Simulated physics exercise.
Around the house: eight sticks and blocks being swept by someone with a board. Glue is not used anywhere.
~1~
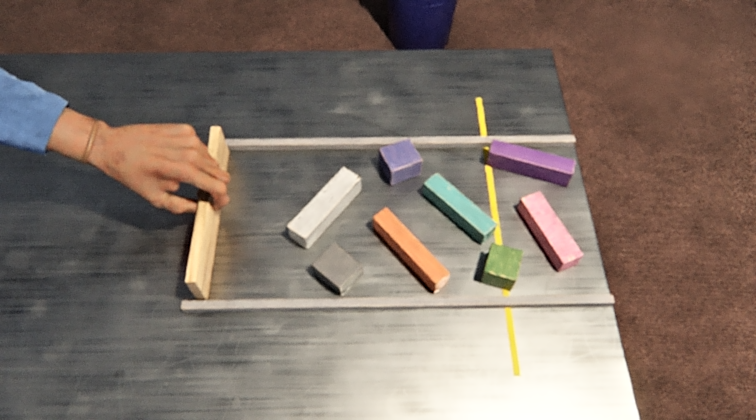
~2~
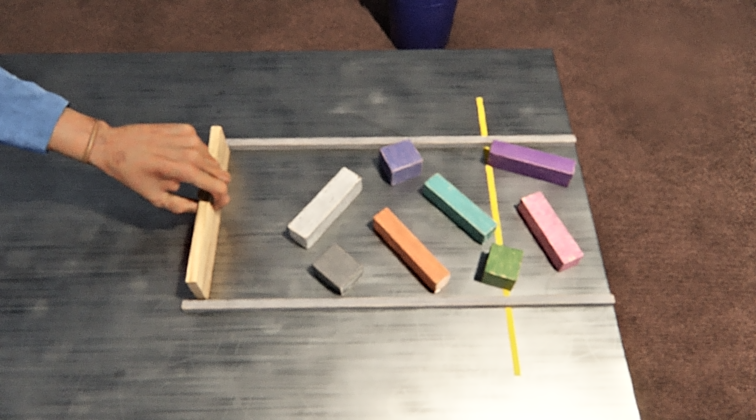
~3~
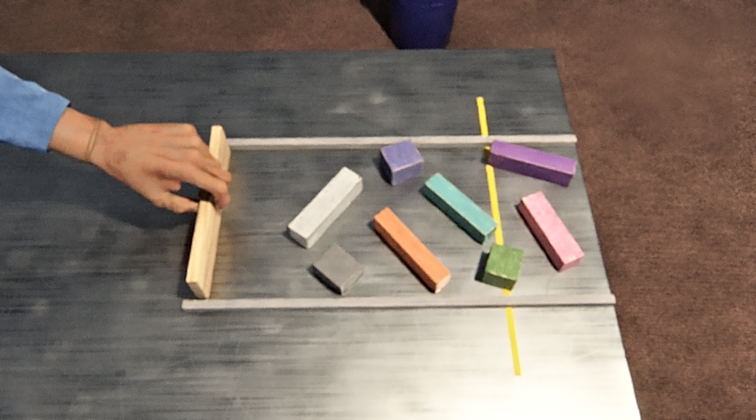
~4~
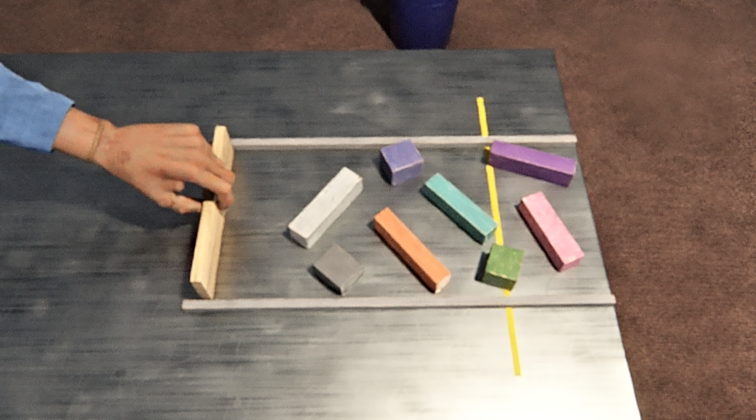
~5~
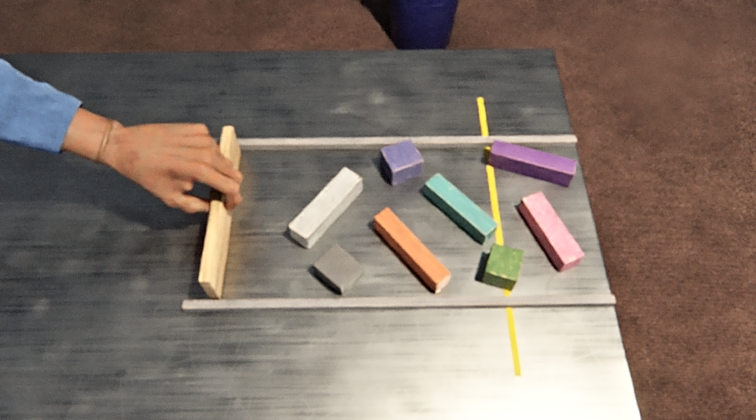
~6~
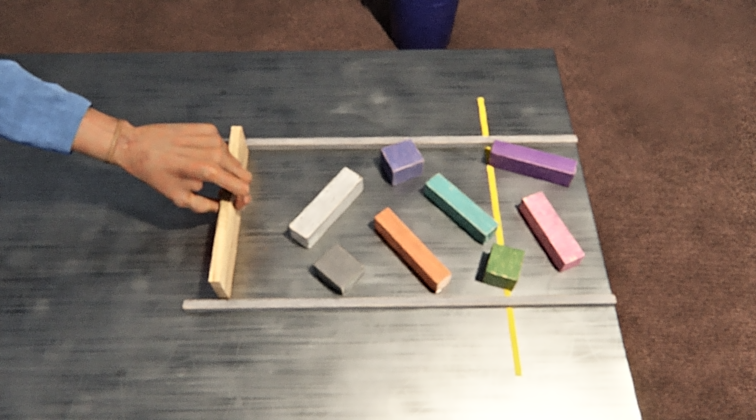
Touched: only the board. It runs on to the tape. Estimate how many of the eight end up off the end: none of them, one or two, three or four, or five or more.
What drops is nothing.
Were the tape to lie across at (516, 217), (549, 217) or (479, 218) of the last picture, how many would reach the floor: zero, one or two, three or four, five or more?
Taking the three tapes one at a time, the answers are 1 or 2, then three to four, then none at all.
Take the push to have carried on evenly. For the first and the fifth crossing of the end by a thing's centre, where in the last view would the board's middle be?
At roughly (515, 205), then roughly (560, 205).
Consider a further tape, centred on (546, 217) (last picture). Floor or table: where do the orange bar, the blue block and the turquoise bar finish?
Well, the orange bar stays where it is, the blue block stays where it is, and the turquoise bar? It comes off.
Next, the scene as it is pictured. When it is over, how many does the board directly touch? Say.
That makes 2.
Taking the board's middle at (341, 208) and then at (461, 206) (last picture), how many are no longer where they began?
First 2, after that 7.
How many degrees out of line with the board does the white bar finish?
I'd estimate about 0 degrees.
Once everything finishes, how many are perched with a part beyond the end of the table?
2 in all.
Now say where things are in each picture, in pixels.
The first frame shows pink bar (549, 231); purple bar (530, 163); green block (502, 267); board (209, 210); tape (495, 218).
The second frame shows purple bar (530, 163); board (210, 210).
The third frame shows green block (503, 267); white bar (327, 207).
The fourth frame shows pink bar (550, 231); grey block (338, 269).
The fifth frame shows purple bar (531, 163); turquoise bar (460, 208).
The sixth frame shows pink bar (551, 231); purple bar (532, 163); green block (503, 267); board (231, 209); tape (497, 218).
Soon after, none off yet; pink bar at rest near (551, 231); purple bar at rest near (532, 163); green block at rest near (503, 267).
Then, none off yet; pink bar at rest near (551, 231); purple bar moved a little near (547, 162); green block moved about its own width near (535, 263).
At rest, the number that fall off is zero.
